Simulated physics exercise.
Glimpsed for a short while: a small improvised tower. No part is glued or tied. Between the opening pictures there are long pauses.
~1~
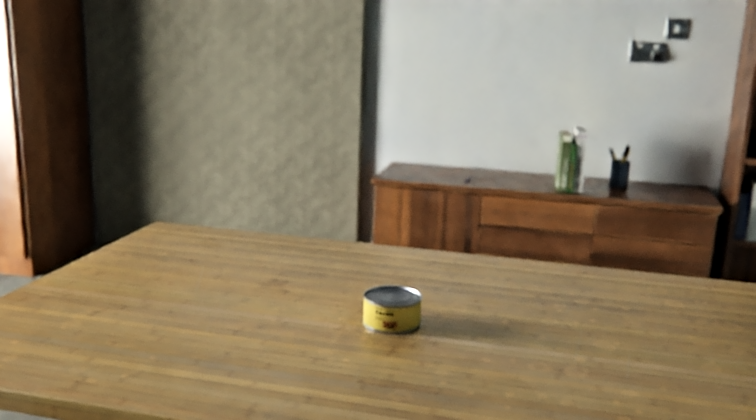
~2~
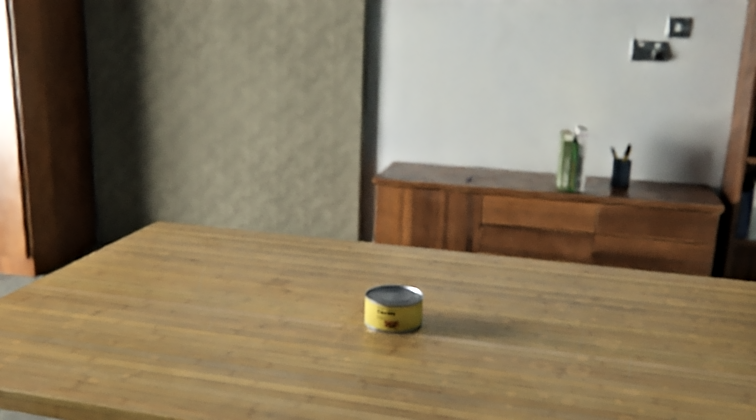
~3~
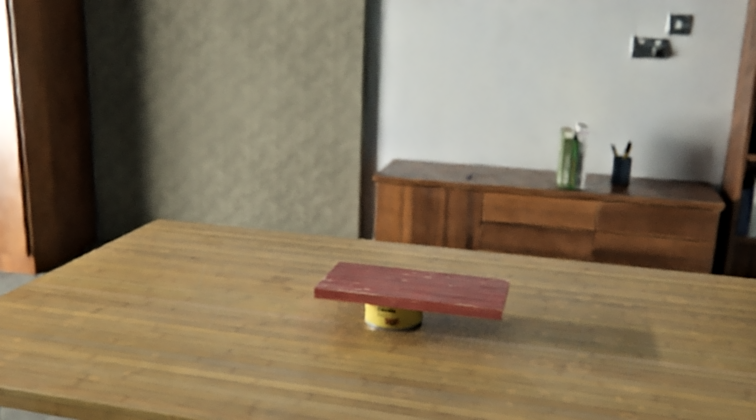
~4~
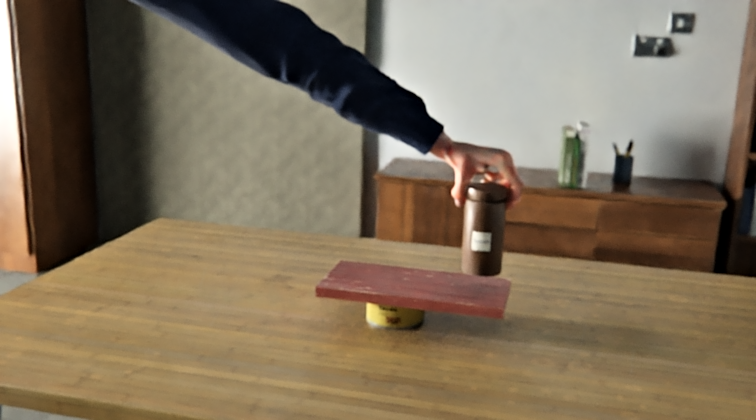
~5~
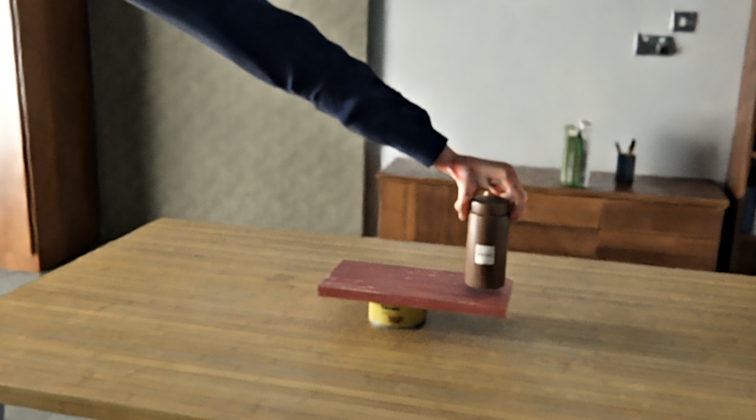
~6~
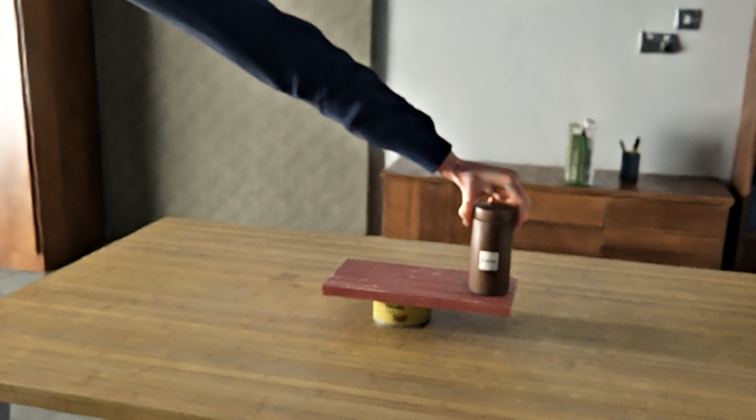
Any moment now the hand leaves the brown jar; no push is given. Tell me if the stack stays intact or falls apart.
The stack is unstable.
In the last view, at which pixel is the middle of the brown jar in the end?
Around (564, 313).
Then, 0.40 s past the last view, brown jar now fallen; red board rocked 22° from its first pose.
Then, 0.60 s past the last view, red board rocked 19° from its first pose.
Finally, fallen, brown jar; the other 2 still in place. Final places as the last picture's camera would see them, brown jar near (564, 313). The stack gives way.
